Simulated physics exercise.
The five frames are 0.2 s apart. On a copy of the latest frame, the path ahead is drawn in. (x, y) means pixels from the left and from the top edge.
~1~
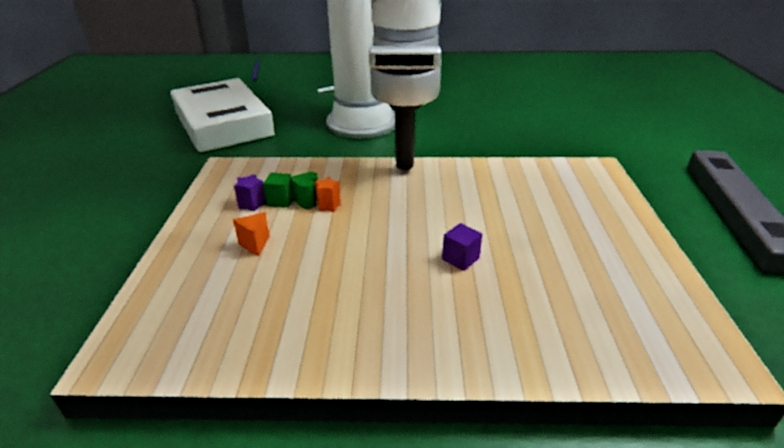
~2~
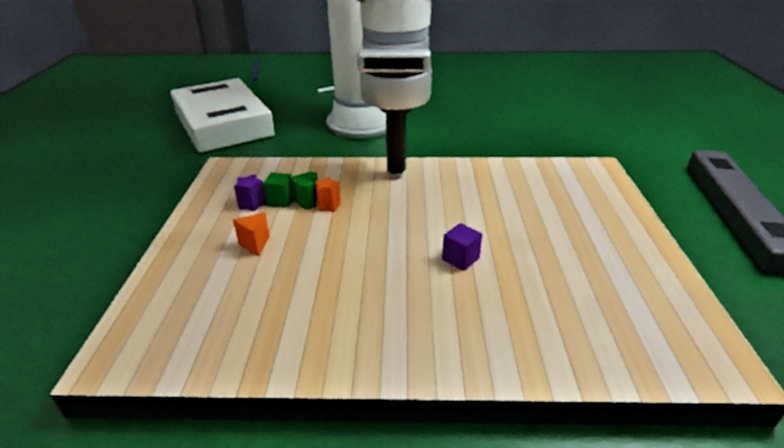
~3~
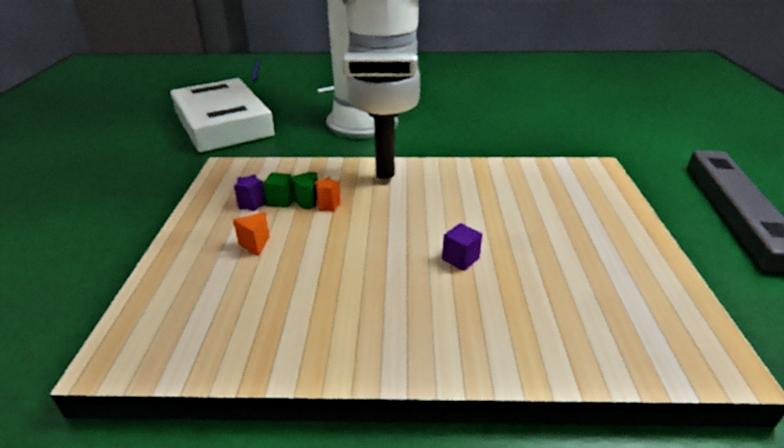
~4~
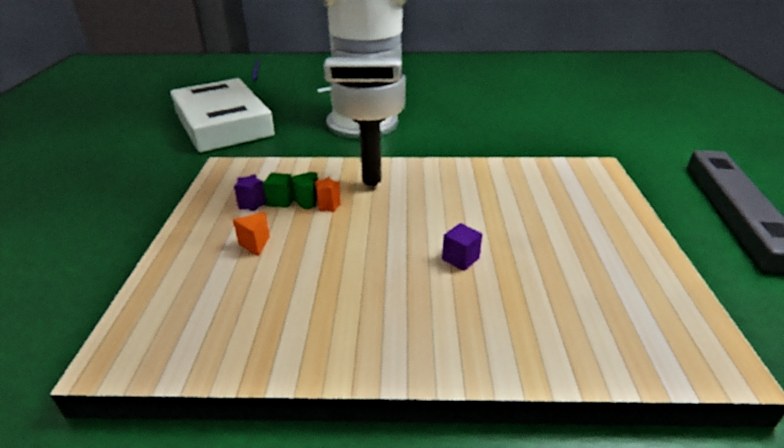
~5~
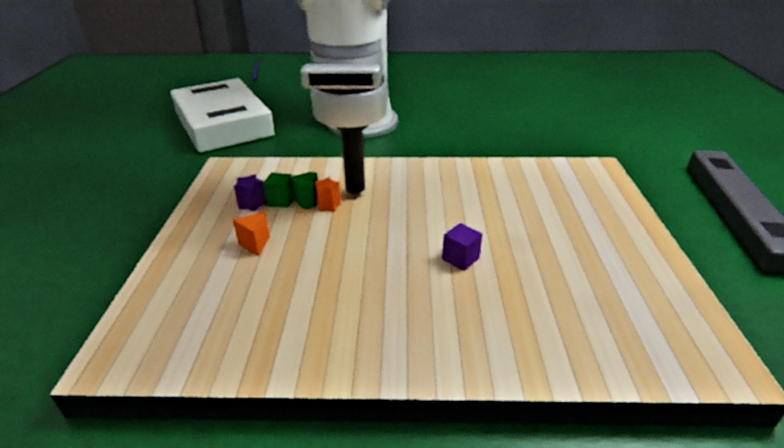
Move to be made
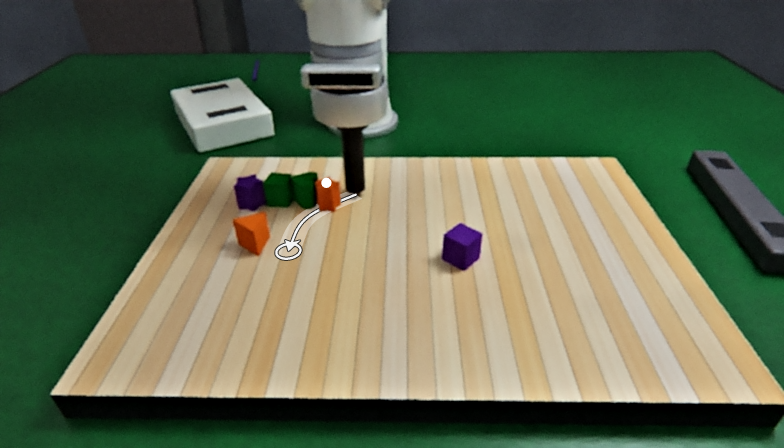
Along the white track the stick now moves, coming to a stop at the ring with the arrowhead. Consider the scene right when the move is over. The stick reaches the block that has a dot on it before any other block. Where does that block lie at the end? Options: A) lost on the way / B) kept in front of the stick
(A)
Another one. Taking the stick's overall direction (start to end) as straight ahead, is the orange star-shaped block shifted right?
Final answer: Yes.
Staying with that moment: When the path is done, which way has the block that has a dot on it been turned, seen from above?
My prediction: CW.
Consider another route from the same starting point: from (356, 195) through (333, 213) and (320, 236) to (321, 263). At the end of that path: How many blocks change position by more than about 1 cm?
Shifted over 1 cm: One.
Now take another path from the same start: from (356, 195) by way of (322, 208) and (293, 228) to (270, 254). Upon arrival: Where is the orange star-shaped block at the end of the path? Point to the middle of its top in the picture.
Final place: (242, 233).
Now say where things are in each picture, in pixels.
Stick's lower end (405, 166); orange triangular piece (250, 220); green square block (277, 178); green heart (305, 178); orange star-shaped block (326, 183), in the first picture.
Stick (396, 170); blocks still, in the second picture.
Stick (385, 175); blocks still, in the third picture.
Stick (372, 181); blocks still, in the fourth picture.
Stick (355, 188); orange triangular piece (250, 220); green square block (277, 178); green heart (305, 178); orange star-shaped block (326, 183), in the fifth picture.
Drawn move, from (356, 195) over (324, 208) and (299, 226) to (288, 251); the dot is on the orange star-shaped block.
The first path, step by step. One third of the way, stick (324, 201); green heart (299, 181), turned 45° clockwise; orange star-shaped block (305, 192).
Two thirds of the way, stick (298, 221); orange triangular piece (247, 222); green heart (298, 181), turned 45° clockwise; orange star-shaped block (275, 209), turned 20° clockwise.
At the end, stick (287, 245); orange triangular piece (243, 223), turned 20° anticlockwise; green square block still; green heart (298, 181), turned 45° clockwise; orange star-shaped block (268, 214), turned 70° clockwise.
